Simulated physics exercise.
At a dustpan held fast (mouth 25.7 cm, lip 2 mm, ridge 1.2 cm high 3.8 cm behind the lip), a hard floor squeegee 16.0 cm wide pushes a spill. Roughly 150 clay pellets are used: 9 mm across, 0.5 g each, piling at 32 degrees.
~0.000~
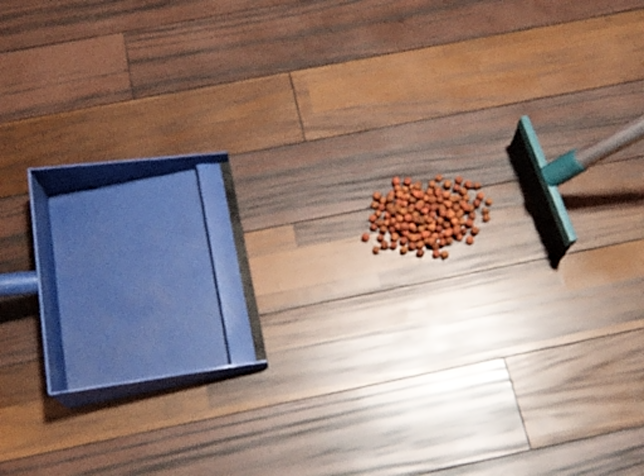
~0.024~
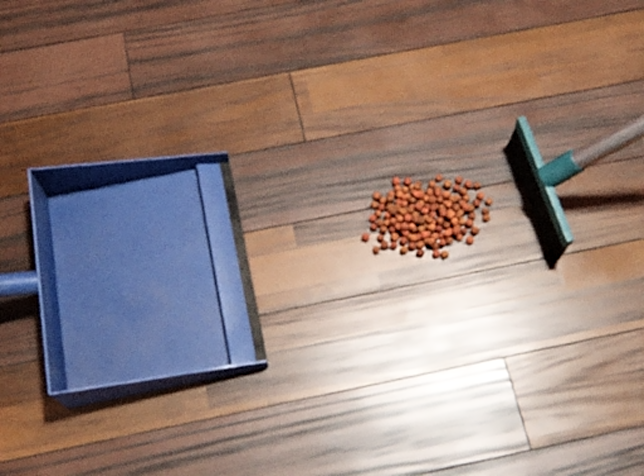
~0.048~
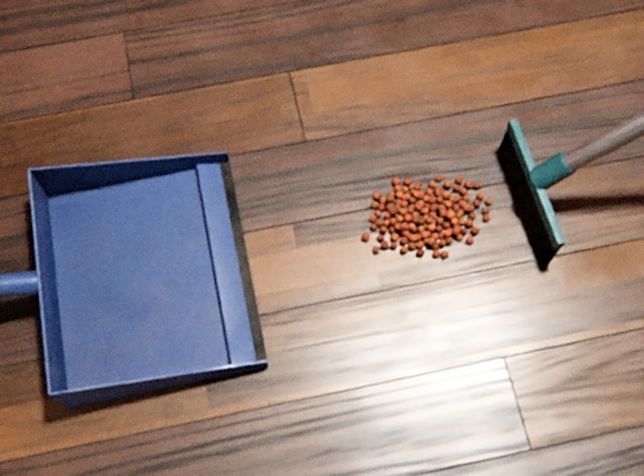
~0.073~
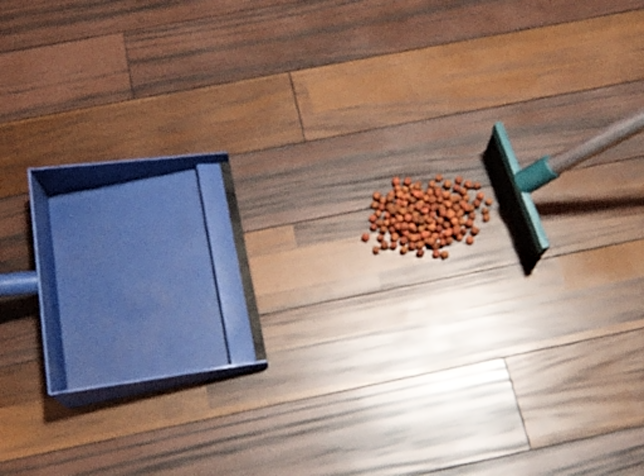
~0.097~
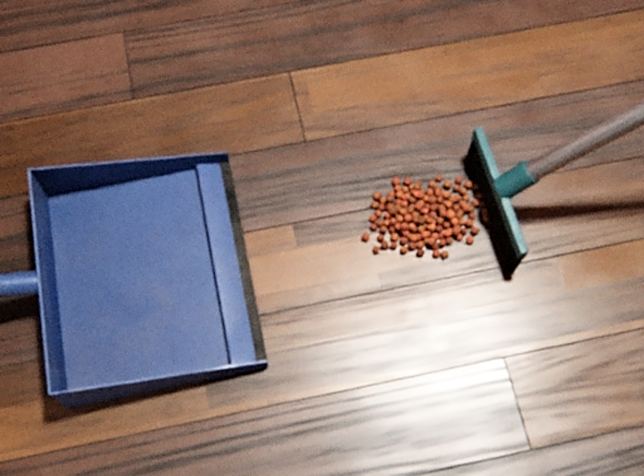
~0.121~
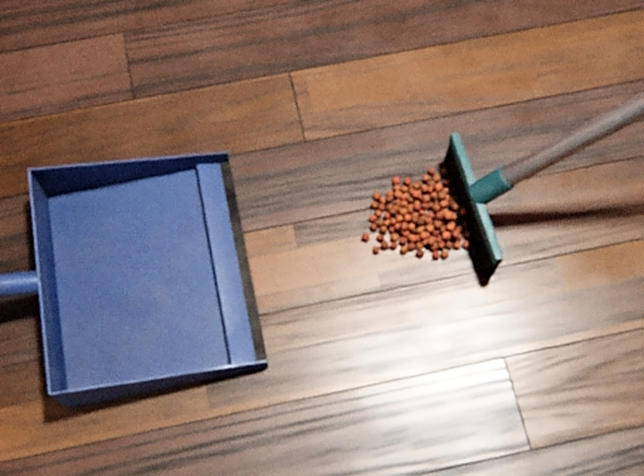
A blue dustpan lay still on a wooden floor while a green squeegee on the right slid left, reached a loose patch of small reddish-brown pellets, and began bunching up its right side.
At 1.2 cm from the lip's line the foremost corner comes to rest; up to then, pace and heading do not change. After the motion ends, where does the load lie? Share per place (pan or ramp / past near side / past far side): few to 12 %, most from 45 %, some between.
Pan: Most. Near side: Few. Far side: Few.
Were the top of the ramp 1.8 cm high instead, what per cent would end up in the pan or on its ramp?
Roughly 50 per cent.
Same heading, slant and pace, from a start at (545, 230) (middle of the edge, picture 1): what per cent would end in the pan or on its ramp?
It would come to about 45 in a hundred.
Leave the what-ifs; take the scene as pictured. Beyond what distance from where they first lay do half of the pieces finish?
26 cm or so.
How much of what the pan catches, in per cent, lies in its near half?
Roughly 60 per cent.
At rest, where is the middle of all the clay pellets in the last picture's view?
Approximately (233, 267) in the last picture.
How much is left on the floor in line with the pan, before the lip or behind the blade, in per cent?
Around 30 in a hundred.
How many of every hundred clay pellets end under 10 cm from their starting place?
0 %.
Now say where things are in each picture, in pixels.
Blade from (570, 241) to (523, 124), moved 0.0 cm, 0 of the pieces shifted so far; middle of the pieces at (425, 211); pan at (136, 281), in the first picture.
Blade from (567, 242) to (520, 125), moved 0.3 cm, 0 of the pieces shifted so far; middle of the pieces at (425, 211), in the second picture.
Blade from (558, 244) to (512, 127), moved 1.4 cm, 0 of the pieces shifted so far; middle of the pieces at (425, 211), in the third picture.
Blade from (543, 248) to (497, 130), moved 3.2 cm, 0 of the pieces shifted so far; middle of the pieces at (425, 211), in the fourth picture.
Blade from (522, 253) to (477, 135), moved 5.6 cm, 1 of the pieces shifted so far; middle of the pieces at (425, 211), in the fifth picture.
Blade from (497, 260) to (454, 140), moved 8.5 cm, 63 of the pieces shifted so far; middle of the pieces at (423, 212); pan at (136, 281). The blade's pace is about 1.19 m/s, heading 3 degrees towards the viewer's side, in the sixth picture.
After 0.24 s, middle of the blade 12 cm from the lip; 0 % over the lip, far side 5 %, near side 0 %.
Then, at 0.31 s, middle of the blade 4 cm from the lip; 5 % over the lip, far side 5 %, near side 5 %.
After 0.53 s, middle of the blade 2 cm from the lip; 65 % over the lip, far side 10 %, near side 5 %.
In the end, at 1.2 s, pan 55 %, near side 5 %, far side 10 %, in front of the lip or behind the blade 30 %.
